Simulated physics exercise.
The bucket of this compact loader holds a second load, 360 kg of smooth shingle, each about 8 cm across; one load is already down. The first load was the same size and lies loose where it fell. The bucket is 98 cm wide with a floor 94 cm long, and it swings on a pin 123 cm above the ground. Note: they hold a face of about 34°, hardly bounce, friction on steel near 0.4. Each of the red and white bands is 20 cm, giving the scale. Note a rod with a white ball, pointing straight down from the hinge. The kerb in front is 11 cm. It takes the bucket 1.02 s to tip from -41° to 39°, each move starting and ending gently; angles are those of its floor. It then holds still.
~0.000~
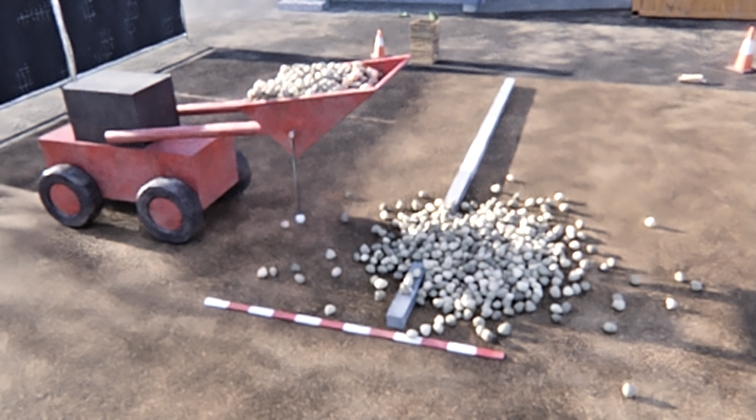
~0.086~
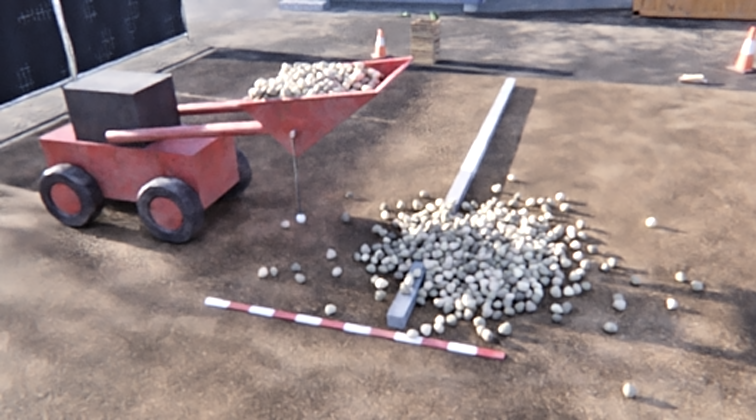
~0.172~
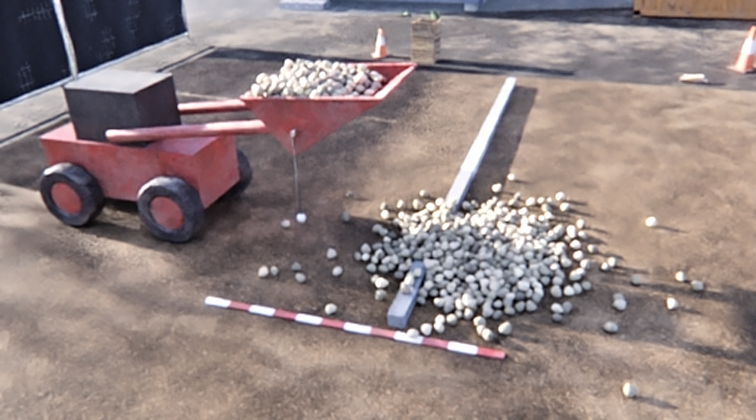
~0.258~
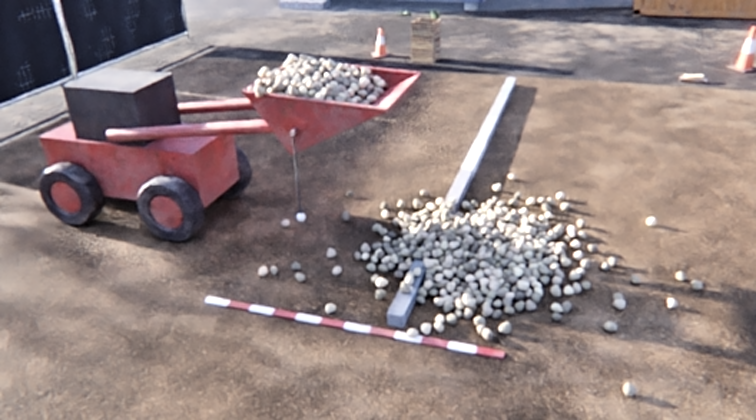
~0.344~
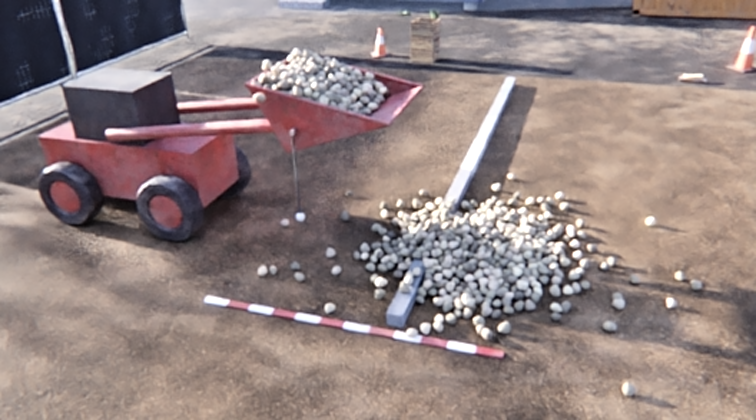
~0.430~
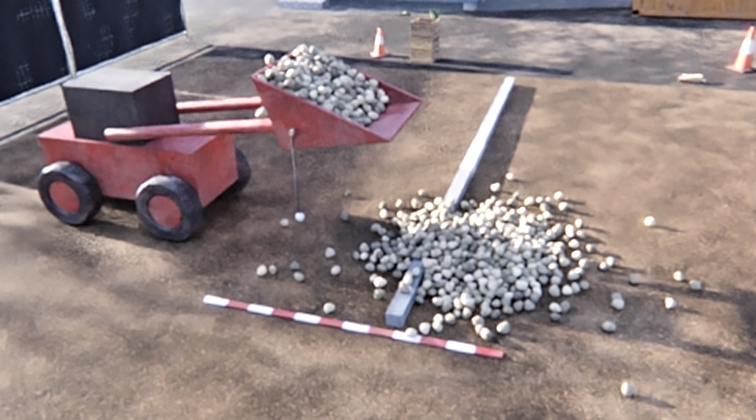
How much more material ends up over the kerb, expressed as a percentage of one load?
About 38 per cent of a load more.
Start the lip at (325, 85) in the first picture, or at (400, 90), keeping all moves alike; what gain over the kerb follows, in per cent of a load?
First place: Roughly 5 %; second place: Roughly 70 %.
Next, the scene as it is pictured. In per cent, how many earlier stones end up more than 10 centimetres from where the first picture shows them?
Roughly 10 % of them.
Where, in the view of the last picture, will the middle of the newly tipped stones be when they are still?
(420, 234).
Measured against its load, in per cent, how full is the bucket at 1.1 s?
Roughly 60 per cent of its load.
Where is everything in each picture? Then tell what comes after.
In the first frame, the bucket is at -41°, its lip at (376, 90); the top of the load is at (335, 72). The earlier load is highest near (448, 231), 19 cm above ground level, 20 % on this side of the kerb, 81 % over the kerb.
The second frame shows lip at (378, 92), floor tilted -39°, highest stones at (330, 72); the stones move at 0.1 m/s on average.
In the third frame, the bucket is at -35°, its lip at (382, 99); the top of the load is at (317, 71); the stones move at 0.3 m/s on average.
In the fourth frame, the bucket is at -28°, its lip at (386, 110); the top of the load is at (299, 65); the stones move at 0.4 m/s on average.
In the fifth frame, the bucket is at -20°, its lip at (389, 125); the top of the load is at (298, 60); the stones move at 0.4 m/s on average.
In the sixth frame, the bucket is at -10°, its lip at (390, 141); the top of the load is at (303, 55); the stones move at 0.5 m/s on average.
After 0.8 s the floor is at 26°; in per cent of one load, 100 in the bucket, 20 on this side of the kerb, 81 over the kerb; the foremost stones are at (666, 301).
After 1.1 s the floor is at 39°; in per cent of one load, 60 in the bucket, 59 on this side of the kerb, 81 over the kerb; the foremost stones are at (666, 301).
After 1.5 s the floor is at 39°; in per cent of one load, 12 in the bucket, 86 on this side of the kerb, 102 over the kerb; the foremost stones are at (666, 301).
After 4.0 s the floor is at 39°; in per cent of one load, 0 in the bucket, 81 on this side of the kerb, 119 over the kerb; the foremost stones are at (666, 301). Net gain over the kerb, 38.
